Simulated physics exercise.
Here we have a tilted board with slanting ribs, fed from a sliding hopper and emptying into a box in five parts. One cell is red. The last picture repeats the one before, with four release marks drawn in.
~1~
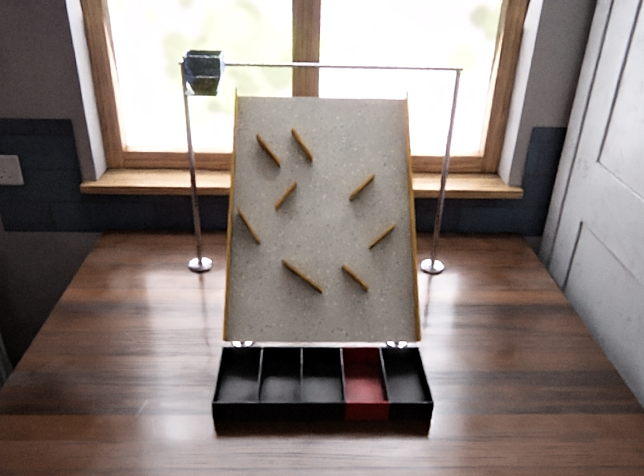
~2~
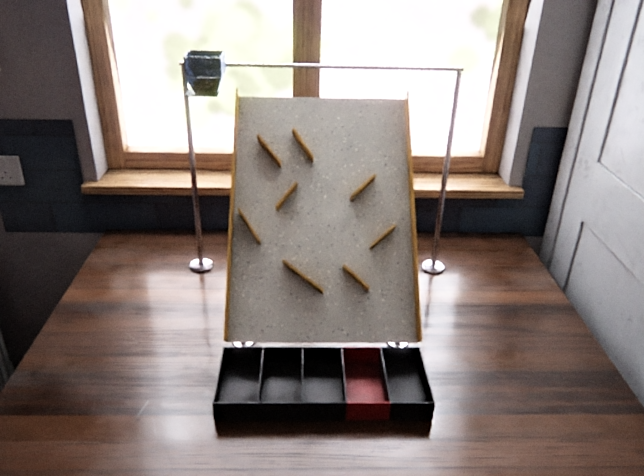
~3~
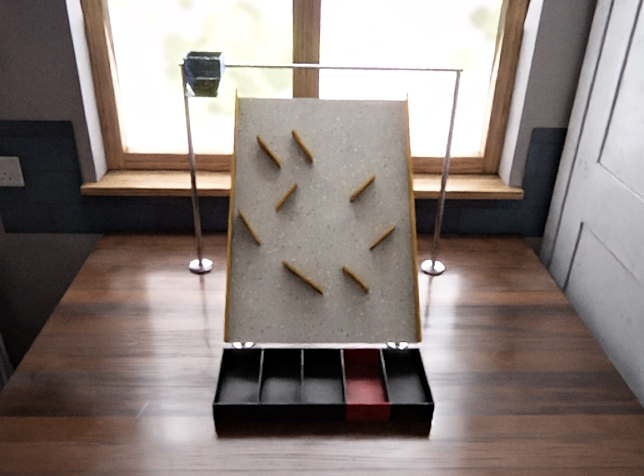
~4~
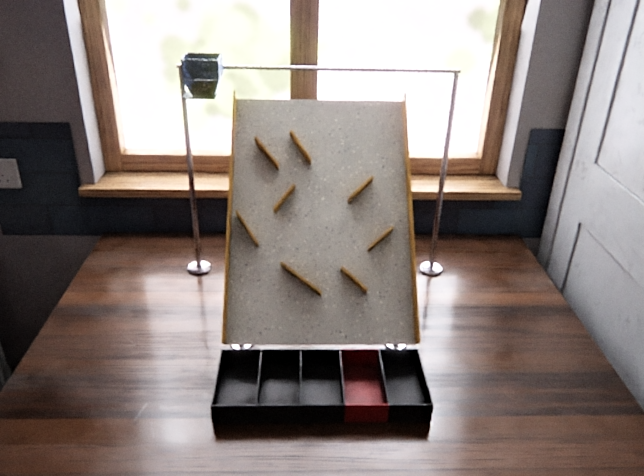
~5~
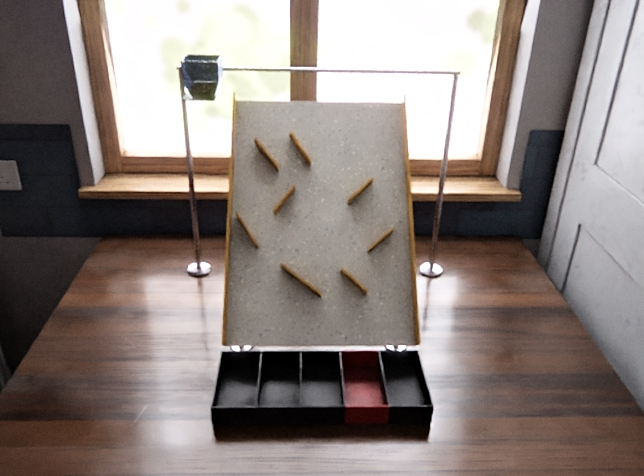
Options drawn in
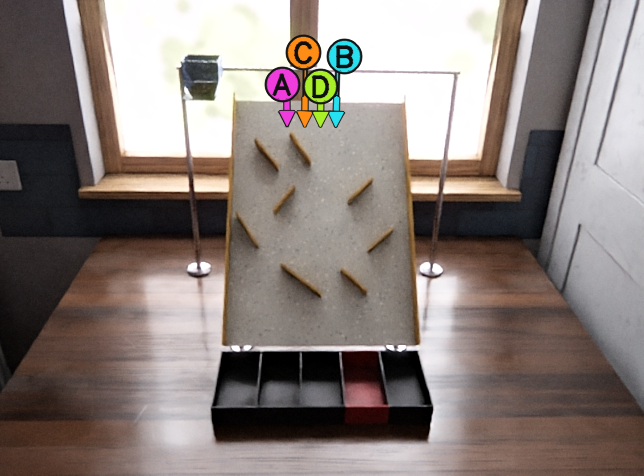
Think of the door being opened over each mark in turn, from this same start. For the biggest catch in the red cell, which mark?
Take B.
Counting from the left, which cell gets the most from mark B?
It is the fourth one.
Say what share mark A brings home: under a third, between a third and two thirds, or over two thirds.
It is under a third.
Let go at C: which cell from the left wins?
It is the fifth one.
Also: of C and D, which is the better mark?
D it is.
On the marked copy, mark A meets the board at (287, 120); mark B meets the board at (335, 121); mark C meets the board at (304, 120); mark D meets the board at (320, 121).
With A, a small share in the red cell, the bulk in other cells, a small share outside the box.
With B, close to two thirds in the red cell, close to a quarter in other cells, a small share outside the box.
With C, a small share in the red cell, the bulk in other cells, a small share outside the box.
With D, close to a quarter in the red cell, close to two thirds in other cells, a small share outside the box.
